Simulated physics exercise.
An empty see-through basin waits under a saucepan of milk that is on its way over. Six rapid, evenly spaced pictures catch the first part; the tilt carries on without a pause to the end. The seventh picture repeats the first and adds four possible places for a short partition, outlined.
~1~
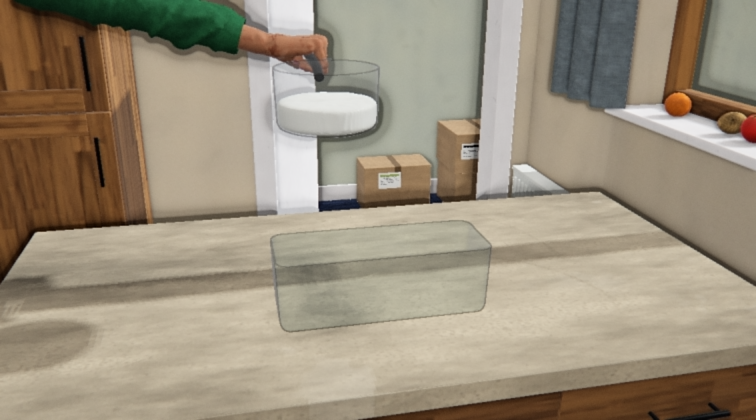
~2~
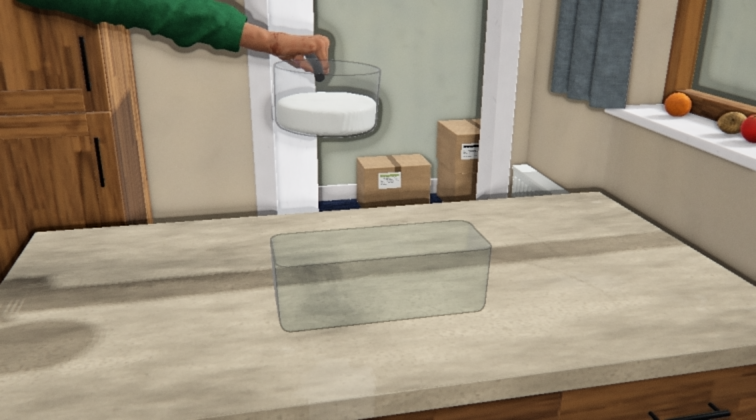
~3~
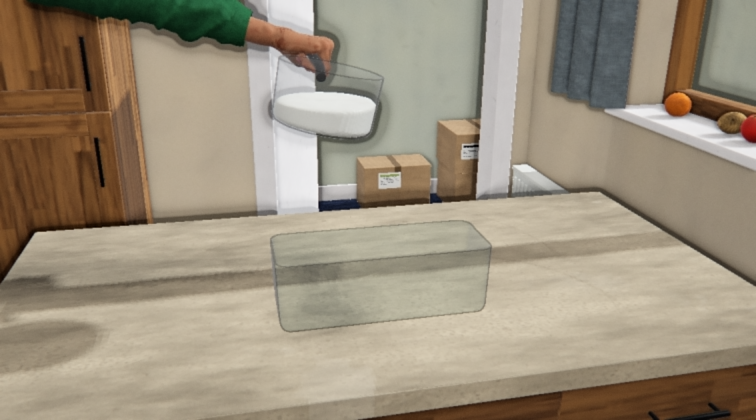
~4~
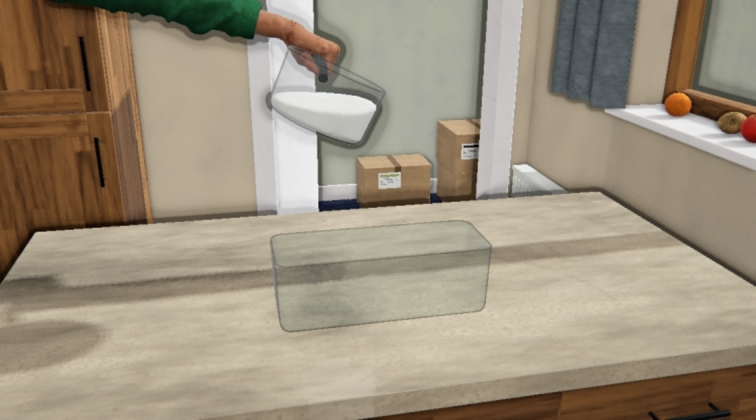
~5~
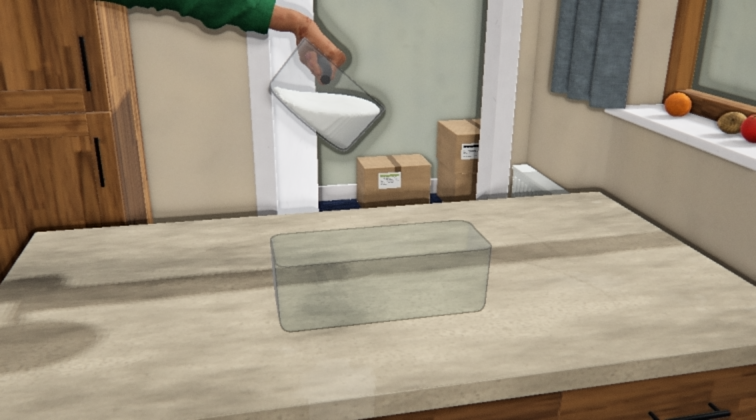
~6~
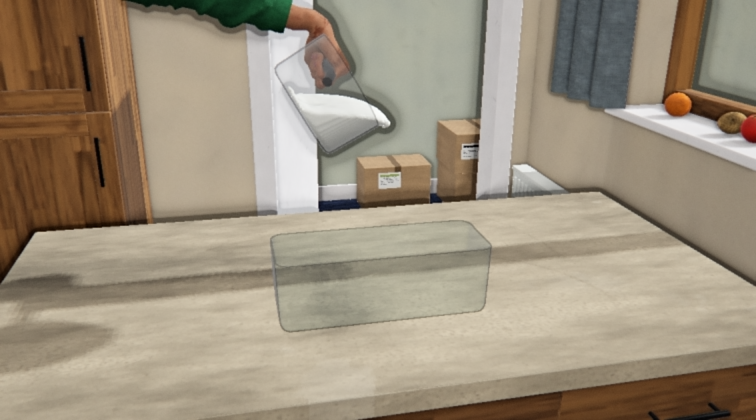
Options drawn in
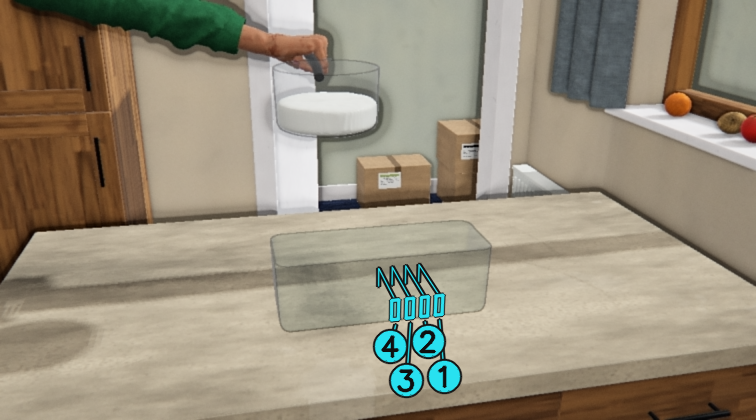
A hand in a green sleeve holds a clear saucepan of milk upright above a countertop where an empty see-through basin sits. The hand tips the pan to the right, gently at first and then steeply, while the milk shifts toward the lowered side and reaches over the lip.
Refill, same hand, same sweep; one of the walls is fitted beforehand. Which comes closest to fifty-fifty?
I would pick place 3.
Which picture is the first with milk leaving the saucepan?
In picture 6.
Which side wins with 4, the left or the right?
More ends on the right.
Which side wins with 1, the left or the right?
The left side.
In cyan, 1 at (439, 320); 2 at (425, 321); 3 at (410, 323); 4 at (395, 324).
With 1, about 81 % ends left of the wall and 11 % right of it; 8 % is lost outside.
With 2, about 71 % ends left of the wall and 23 % right of it; 6 % is lost outside.
With 3, about 48 % ends left of the wall and 48 % right of it; 5 % is lost outside.
With 4, about 22 % ends left of the wall and 71 % right of it; 6 % is lost outside.
